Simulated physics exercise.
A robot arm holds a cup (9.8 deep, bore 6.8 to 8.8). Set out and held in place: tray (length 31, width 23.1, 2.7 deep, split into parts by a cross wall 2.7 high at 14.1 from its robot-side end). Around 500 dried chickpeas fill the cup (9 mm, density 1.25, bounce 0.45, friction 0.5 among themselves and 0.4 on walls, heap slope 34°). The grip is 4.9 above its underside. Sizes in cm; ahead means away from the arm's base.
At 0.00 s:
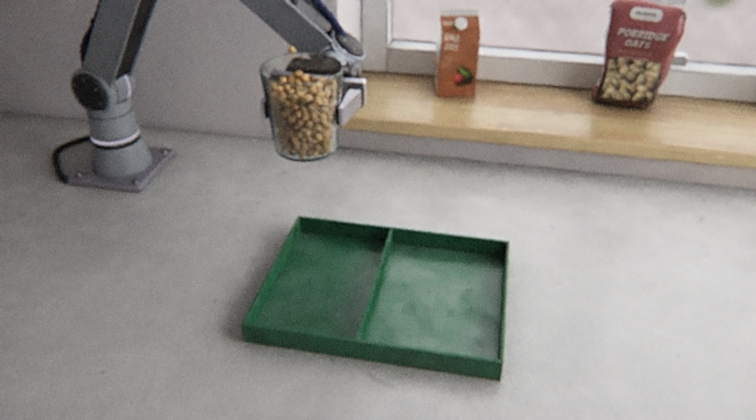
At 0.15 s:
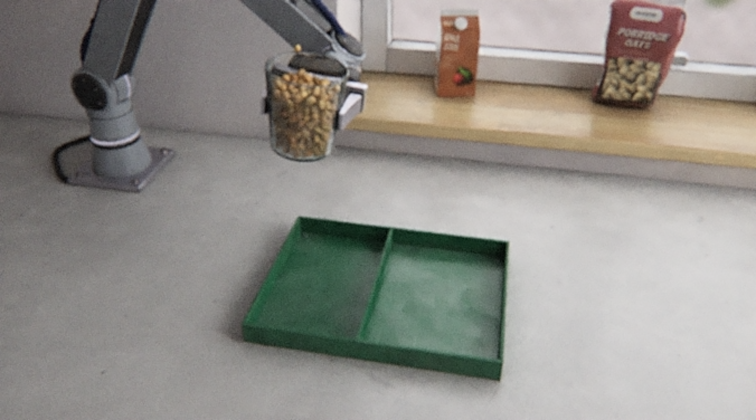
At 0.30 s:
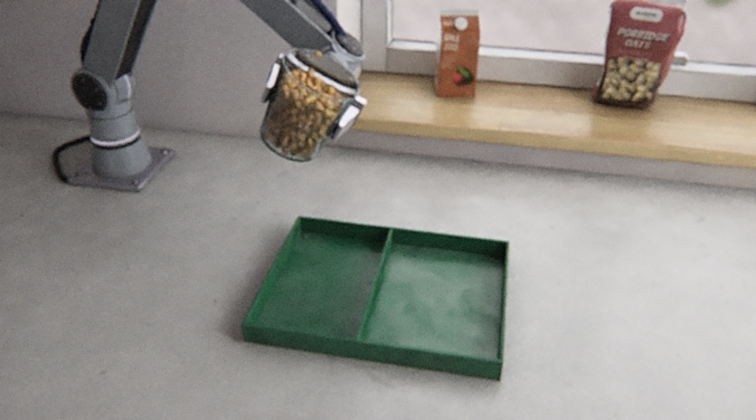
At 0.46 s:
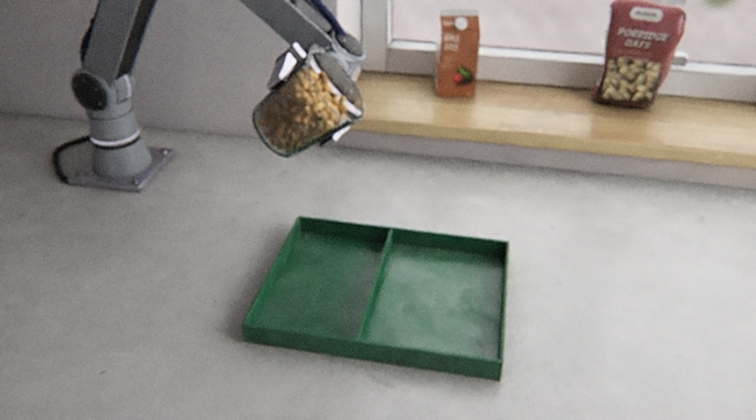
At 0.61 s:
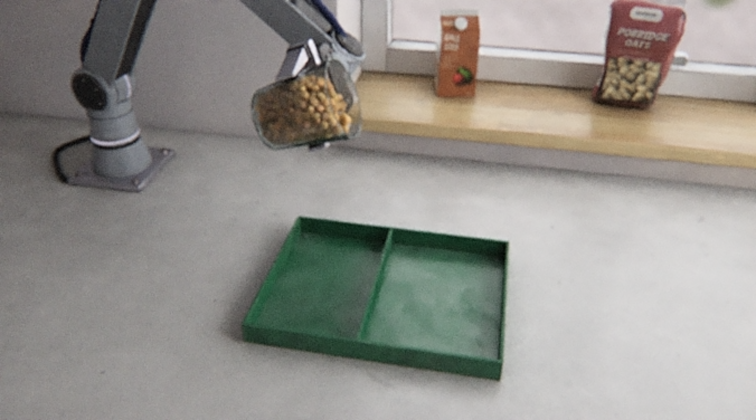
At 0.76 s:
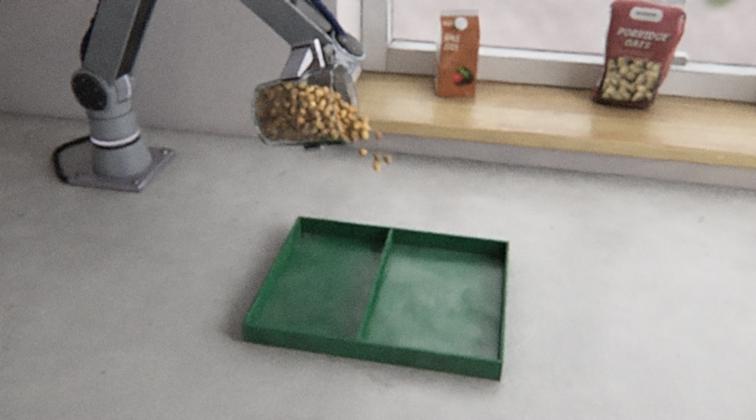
A grey robot arm at the upper left holds a clear cup full of golden-brown chickpeas above a pale grey tabletop, seen from slightly above by a still camera. A green tray split in two by a cross wall sits below, with an orange carton and a red bag on the wooden windowsill behind. The arm tips the cup rightward until it lies nearly sideways, and a few chickpeas drop from its rim.
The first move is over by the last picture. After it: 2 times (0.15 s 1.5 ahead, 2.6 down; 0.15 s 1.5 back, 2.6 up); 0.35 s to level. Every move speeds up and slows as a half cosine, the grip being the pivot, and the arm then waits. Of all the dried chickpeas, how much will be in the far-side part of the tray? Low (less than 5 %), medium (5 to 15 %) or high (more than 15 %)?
Answer: Medium; 5 to 15 % of the dried chickpeas finish in the far-side part of the tray.
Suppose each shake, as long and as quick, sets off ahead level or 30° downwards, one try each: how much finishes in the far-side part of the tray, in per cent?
About 30 and 15 per cent.
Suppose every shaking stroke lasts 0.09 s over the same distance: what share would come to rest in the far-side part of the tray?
Then about 20 per cent.
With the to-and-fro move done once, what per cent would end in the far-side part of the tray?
In that case some 10 per cent.
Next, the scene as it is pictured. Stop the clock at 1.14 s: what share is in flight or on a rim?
Some 2 per cent.
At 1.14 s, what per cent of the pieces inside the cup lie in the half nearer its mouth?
About 45 per cent.
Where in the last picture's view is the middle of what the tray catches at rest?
Near (420, 292).
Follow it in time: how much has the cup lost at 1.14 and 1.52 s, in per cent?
In turn: 10, 10.
After 1.14 s, tilted 76° forward, highest piece 28 above the table; 457 in the cup, 27 in the far-side part, 11 in flight or on a rim.
After 1.52 s, tilted 43° forward, highest piece 29 above the table; 448 in the cup, 41 in the far-side part, 4 in the robot-side part, 2 in flight or on a rim.
After 1.91 s, level, highest piece 31 above the table; 448 in the cup, 43 in the far-side part, 4 in the robot-side part.
After 2.96 s, level, highest piece 31 above the table; 448 in the cup, 43 in the far-side part, 4 in the robot-side part.
In the end, 448 in the cup, 43 in the far-side part, 4 in the robot-side part. That is 9 % in the far-side part of the tray.
